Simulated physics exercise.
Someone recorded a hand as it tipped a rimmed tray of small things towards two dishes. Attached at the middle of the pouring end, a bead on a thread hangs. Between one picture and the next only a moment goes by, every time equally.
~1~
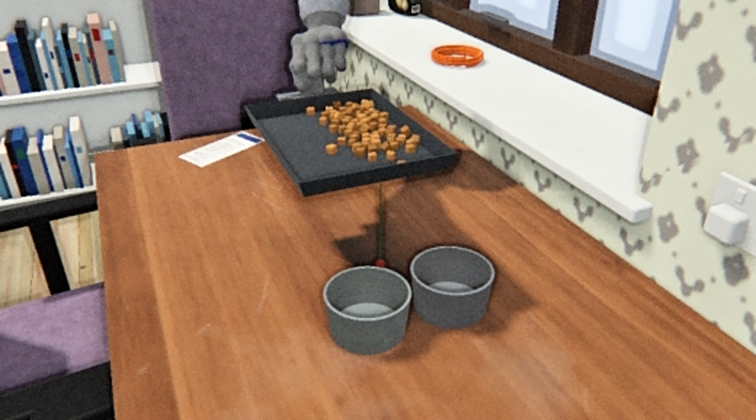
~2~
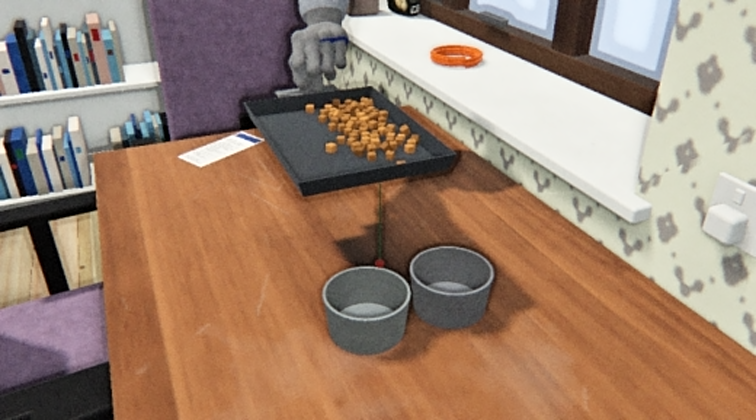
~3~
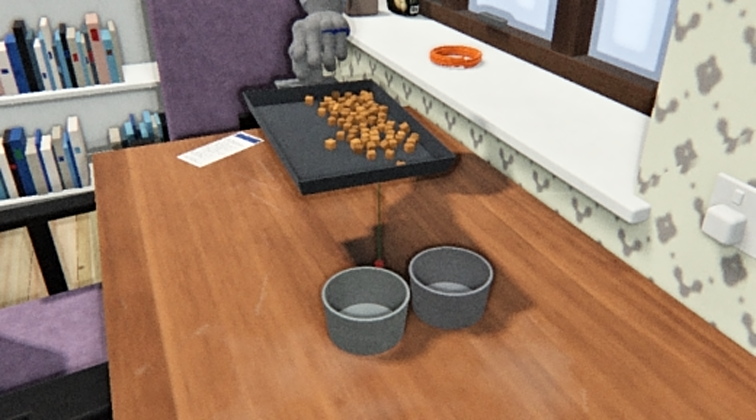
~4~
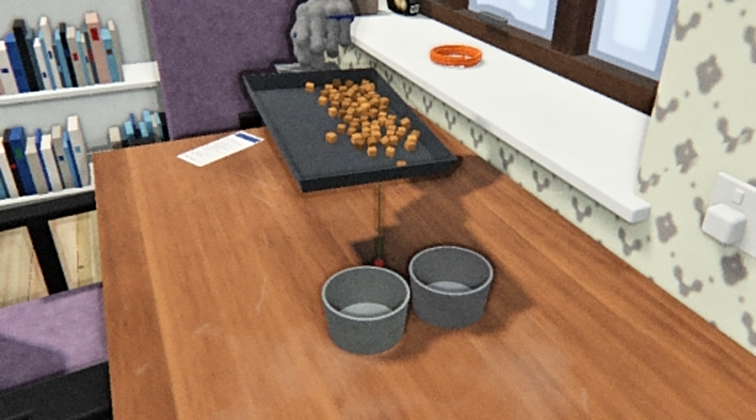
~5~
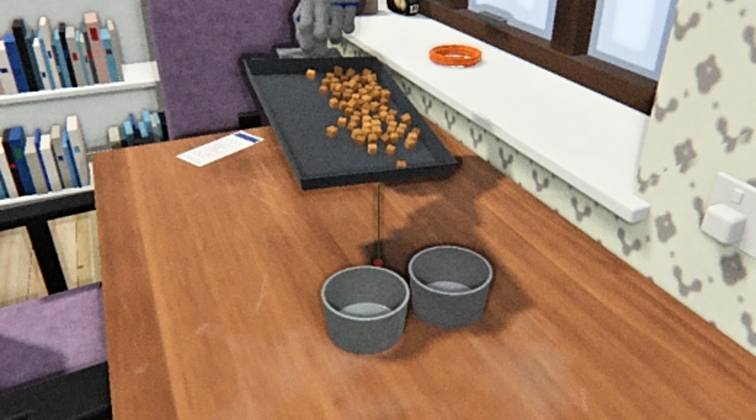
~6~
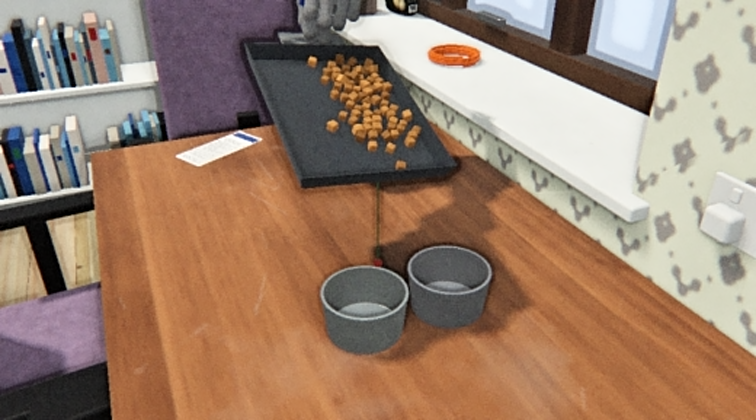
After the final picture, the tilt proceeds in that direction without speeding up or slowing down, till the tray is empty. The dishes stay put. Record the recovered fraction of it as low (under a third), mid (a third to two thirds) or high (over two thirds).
Recovered fraction: High.
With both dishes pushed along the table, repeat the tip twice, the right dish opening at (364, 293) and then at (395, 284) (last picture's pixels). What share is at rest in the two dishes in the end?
I'd say about 10 percent, followed by about 30 percent.
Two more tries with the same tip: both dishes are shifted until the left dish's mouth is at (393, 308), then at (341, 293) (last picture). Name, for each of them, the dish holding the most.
The one on the right side; the one on the right side.
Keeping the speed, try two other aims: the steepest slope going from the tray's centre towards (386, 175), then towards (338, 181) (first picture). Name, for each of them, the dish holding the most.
The first tilt favours the right-side dish and the second favours the left-side dish.
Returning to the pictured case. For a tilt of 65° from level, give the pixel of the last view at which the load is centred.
The load is centred near (419, 147).
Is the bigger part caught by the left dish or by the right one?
The one on the right.
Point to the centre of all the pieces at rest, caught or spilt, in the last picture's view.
(446, 299).
Shortly afterwards, tray tipped steeply; all but a few on the tray; only a few in the air.
Next, tray tipped past a quarter turn; near two thirds on the tray; a little in the right dish; only a few outside both; near a quarter in the air.
Some moments later, tray tipped past a quarter turn; all but a few in the right dish; a little outside both.
In the end, tray tipped past a quarter turn; none at all in the left dish; all but a few in the right dish; a little outside both.
